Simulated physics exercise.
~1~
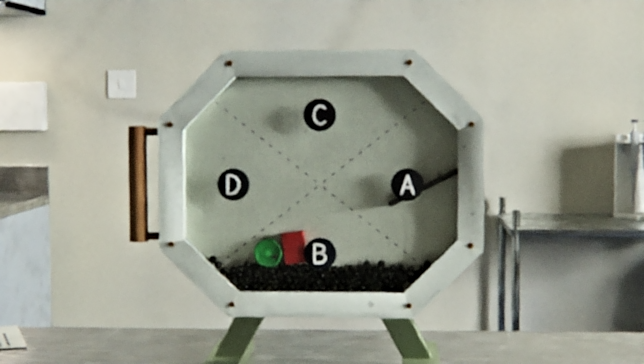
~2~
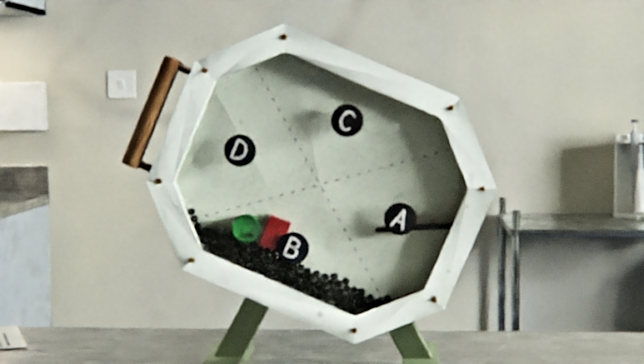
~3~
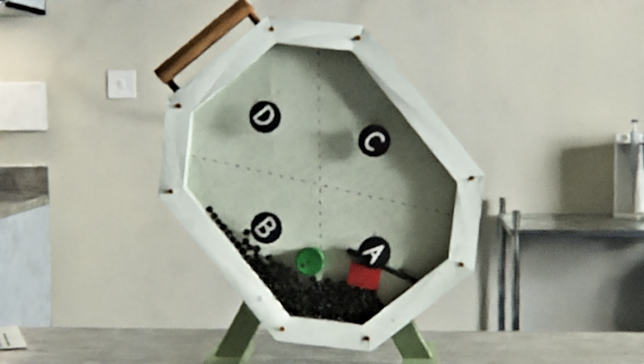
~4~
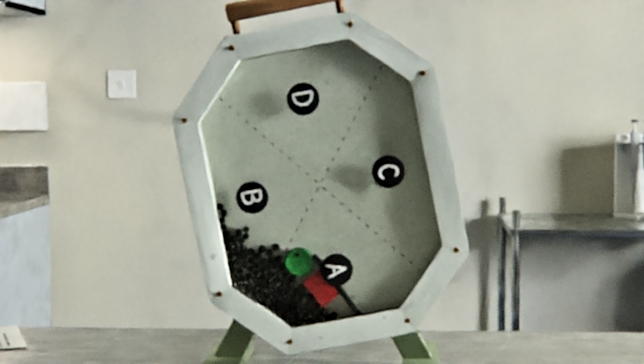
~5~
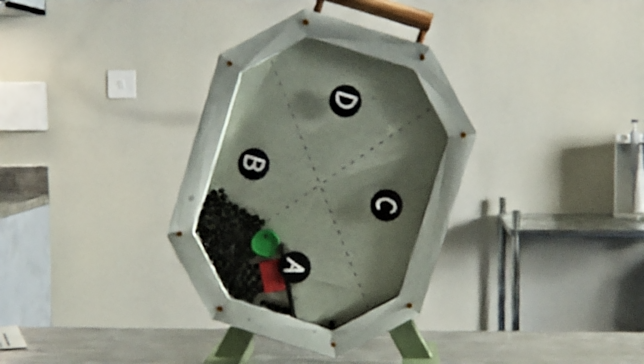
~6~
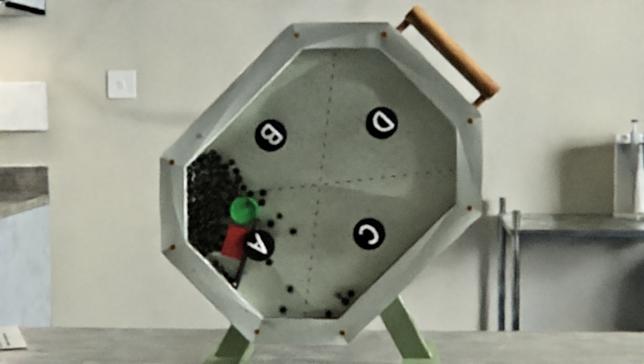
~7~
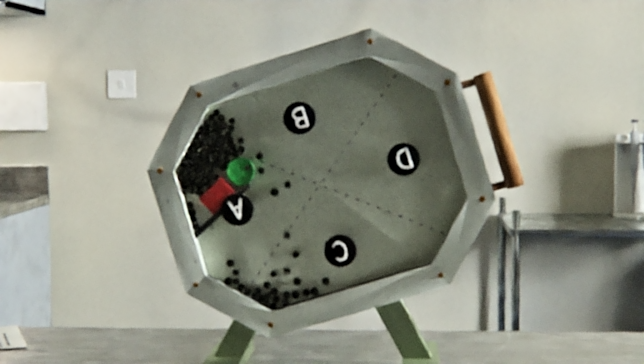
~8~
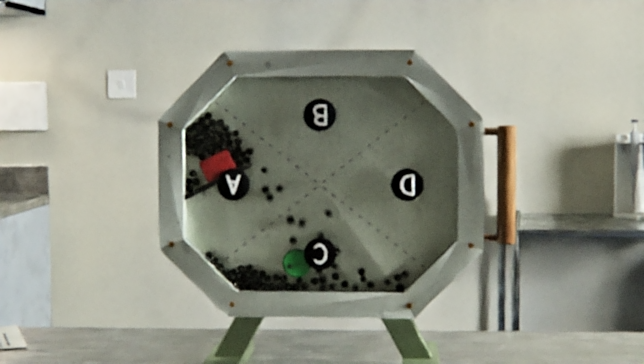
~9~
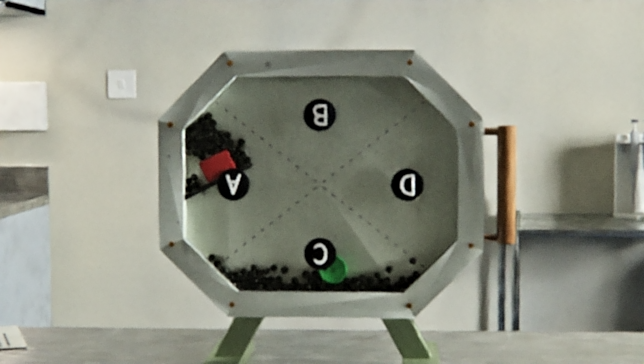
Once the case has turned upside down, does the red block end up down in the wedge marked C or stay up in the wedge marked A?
The red block stayed up on the left in the wedge marked A, while the green disc ended up at the bottom in the wedge marked C.
